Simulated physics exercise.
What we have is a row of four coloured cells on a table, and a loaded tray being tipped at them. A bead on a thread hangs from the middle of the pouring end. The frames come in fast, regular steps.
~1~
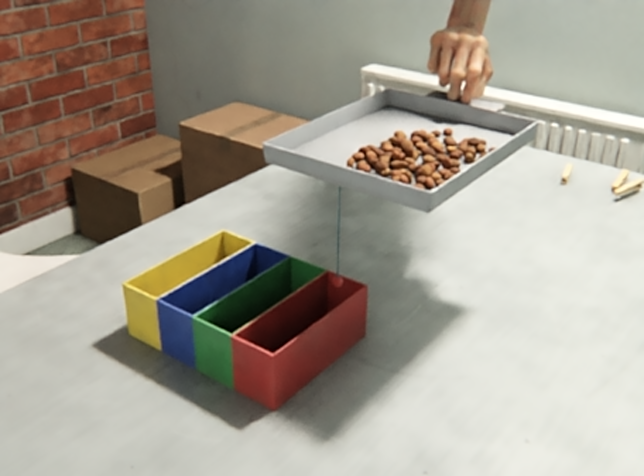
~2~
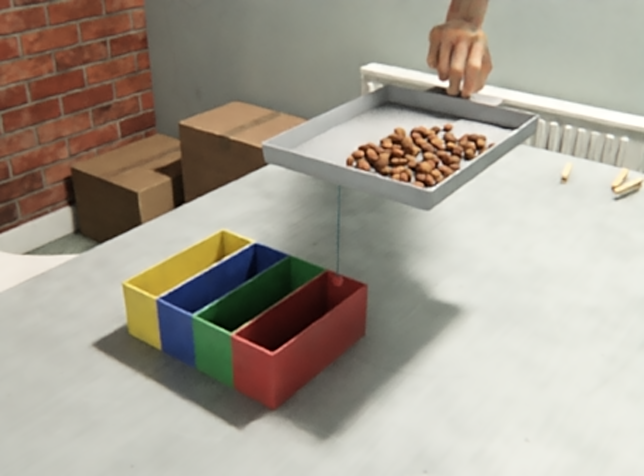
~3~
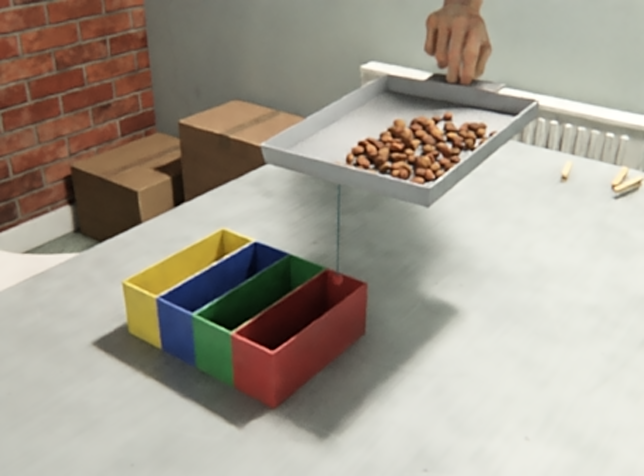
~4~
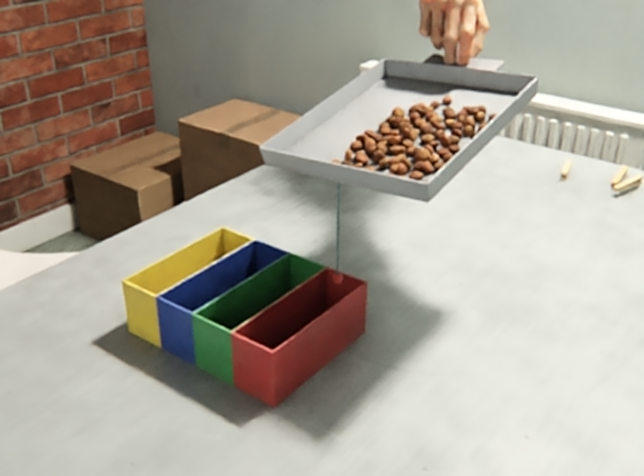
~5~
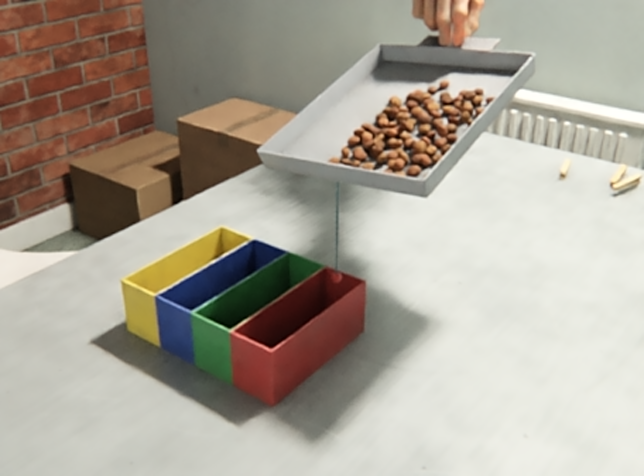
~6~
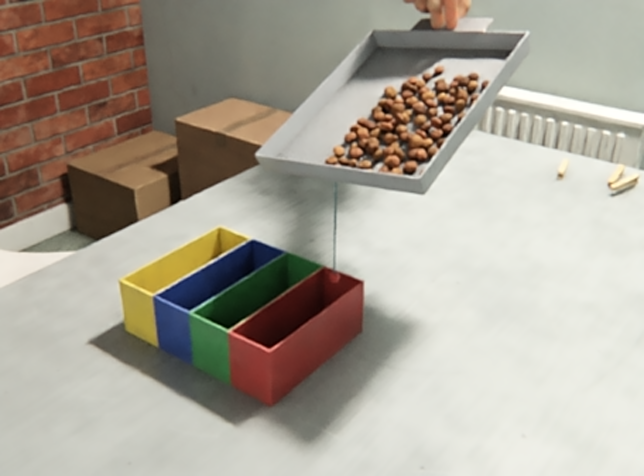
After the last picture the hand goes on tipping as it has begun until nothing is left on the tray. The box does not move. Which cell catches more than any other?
Most goes to the green cell.
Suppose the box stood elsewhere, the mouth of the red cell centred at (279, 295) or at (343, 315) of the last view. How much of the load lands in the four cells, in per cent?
Roughly 90 per cent, and 100 per cent.
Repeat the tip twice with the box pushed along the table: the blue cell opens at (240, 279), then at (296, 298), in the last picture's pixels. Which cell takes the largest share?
The first try: That blue cell. The second: Yellow.
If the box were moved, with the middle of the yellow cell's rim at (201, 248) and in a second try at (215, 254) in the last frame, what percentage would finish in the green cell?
The first gives 50 %, the second 30 %.
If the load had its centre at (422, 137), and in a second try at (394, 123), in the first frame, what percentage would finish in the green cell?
Roughly 50 per cent, and 60 per cent.
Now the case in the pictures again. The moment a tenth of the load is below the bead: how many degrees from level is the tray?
Around 90° of tilt.
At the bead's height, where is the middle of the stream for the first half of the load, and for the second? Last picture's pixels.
At about (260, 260), then at (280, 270).
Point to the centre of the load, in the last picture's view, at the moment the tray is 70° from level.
At about (320, 154).
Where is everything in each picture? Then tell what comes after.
In the first frame, corners of the pouring end (266, 143) and (430, 191), level; middle of the load (410, 162), bits of dog kibble; bead on its thread (338, 281); yellow cell (142, 312); blue cell (177, 329); green cell (214, 348); red cell (253, 368).
In the second frame, corners of the pouring end (265, 143) and (430, 190), level; middle of the load (410, 160).
In the third frame, corners of the pouring end (264, 144) and (429, 186), tipped barely, lowest at the left corner; middle of the load (409, 153).
In the fourth frame, corners of the pouring end (262, 147) and (426, 182), tipped a little, lowest at the left corner; middle of the load (408, 145).
In the fifth frame, corners of the pouring end (260, 150) and (423, 179), tipped clearly, lowest at the left corner; middle of the load (406, 137).
In the sixth frame, corners of the pouring end (258, 154) and (418, 177), tipped clearly, lowest at the left corner; middle of the load (401, 130); yellow cell (139, 308); blue cell (173, 325); green cell (210, 344); red cell (250, 364).
Just after the last frame, tray tipped steeply; every one on the tray.
A moment on, tray tipped past a quarter turn; roughly a quarter on the tray; roughly a quarter in the green cell; roughly a quarter in the blue cell; about a tenth in the red cell; about a tenth falling or outside the box.
Further on, tray tipped past a quarter turn; roughly half in the green cell; roughly a quarter in the blue cell; roughly a quarter in the red cell; just a few falling or outside the box.
When it is over, tray tipped past a quarter turn; roughly half in the green cell; roughly a quarter in the blue cell; roughly a quarter in the red cell; not one in the yellow cell; just a few outside the box.
